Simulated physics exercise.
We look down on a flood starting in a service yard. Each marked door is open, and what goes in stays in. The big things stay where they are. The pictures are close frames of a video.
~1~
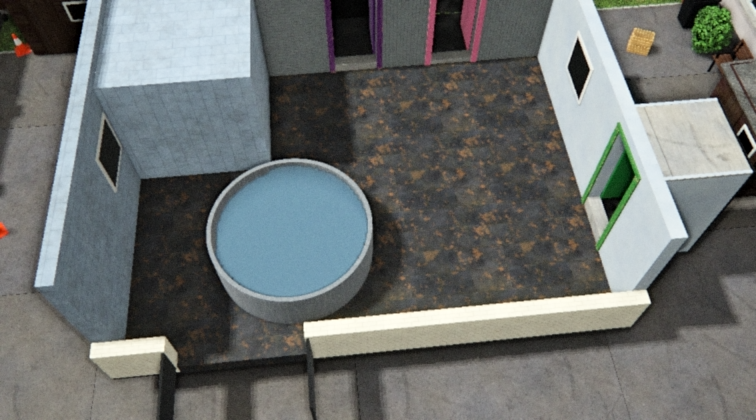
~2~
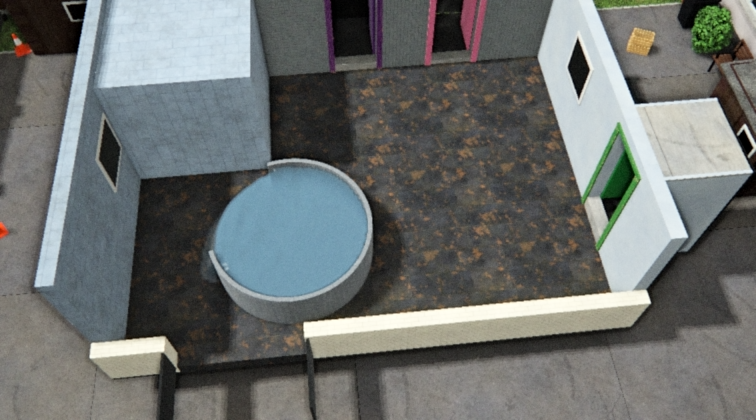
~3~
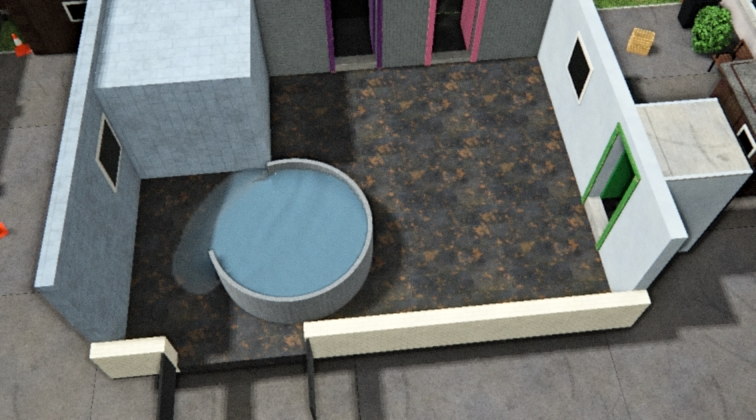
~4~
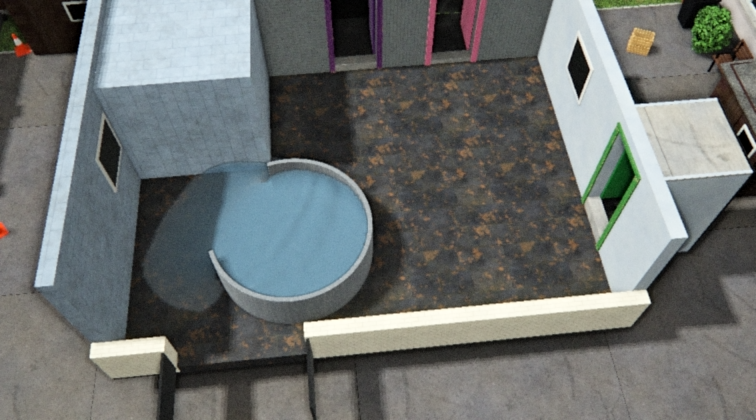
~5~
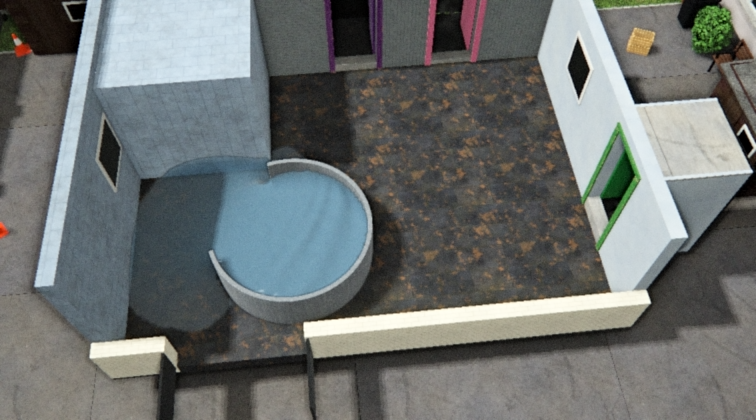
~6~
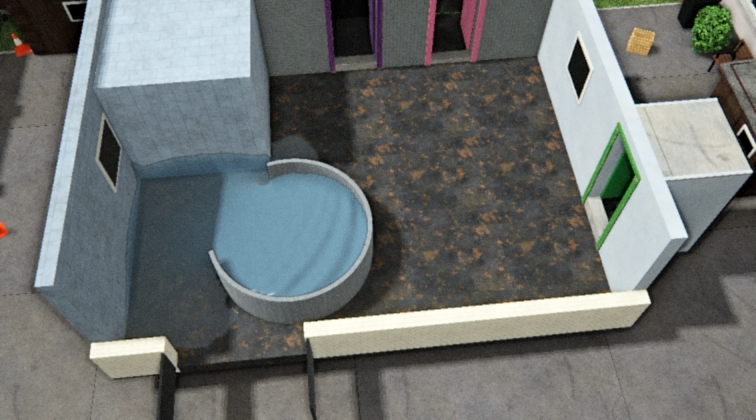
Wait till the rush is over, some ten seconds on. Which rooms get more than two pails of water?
One by one: The purple door stays under that; the pink door stays under that; the green door stays under that.
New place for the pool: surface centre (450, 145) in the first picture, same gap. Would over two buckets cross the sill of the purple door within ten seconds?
The purple one lets more in.
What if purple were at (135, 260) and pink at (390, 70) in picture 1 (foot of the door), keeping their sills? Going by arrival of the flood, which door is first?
It is the purple one.
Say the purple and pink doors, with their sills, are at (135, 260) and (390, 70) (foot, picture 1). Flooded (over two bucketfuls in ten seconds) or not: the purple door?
The purple door lets more in.
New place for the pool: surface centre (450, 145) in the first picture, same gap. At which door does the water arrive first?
That is the purple-painted one.
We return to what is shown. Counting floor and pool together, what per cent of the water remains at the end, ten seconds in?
About 60 per cent.
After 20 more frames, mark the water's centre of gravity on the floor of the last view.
Near (242, 247).
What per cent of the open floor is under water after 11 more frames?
Roughly 25 per cent.
A moment on, water covers 20 % of the floor; the purple door not reached, the pink door not reached, the green door not reached.
Next, water covers 25 % of the floor; the purple door not reached, the pink door not reached, the green door not reached.
Then, water covers 45 % of the floor; the purple door not reached, the pink door not reached, the green door not reached.
Later, water covers 80 % of the floor; the purple door wet at the sill, nothing in, the pink door wet at the sill, nothing in, the green door wet at the sill, nothing in.
In the end, water covers 85 % of the floor; the purple door wet at the sill, nothing in, the pink door wet at the sill, nothing in, the green door wet at the sill, nothing in.
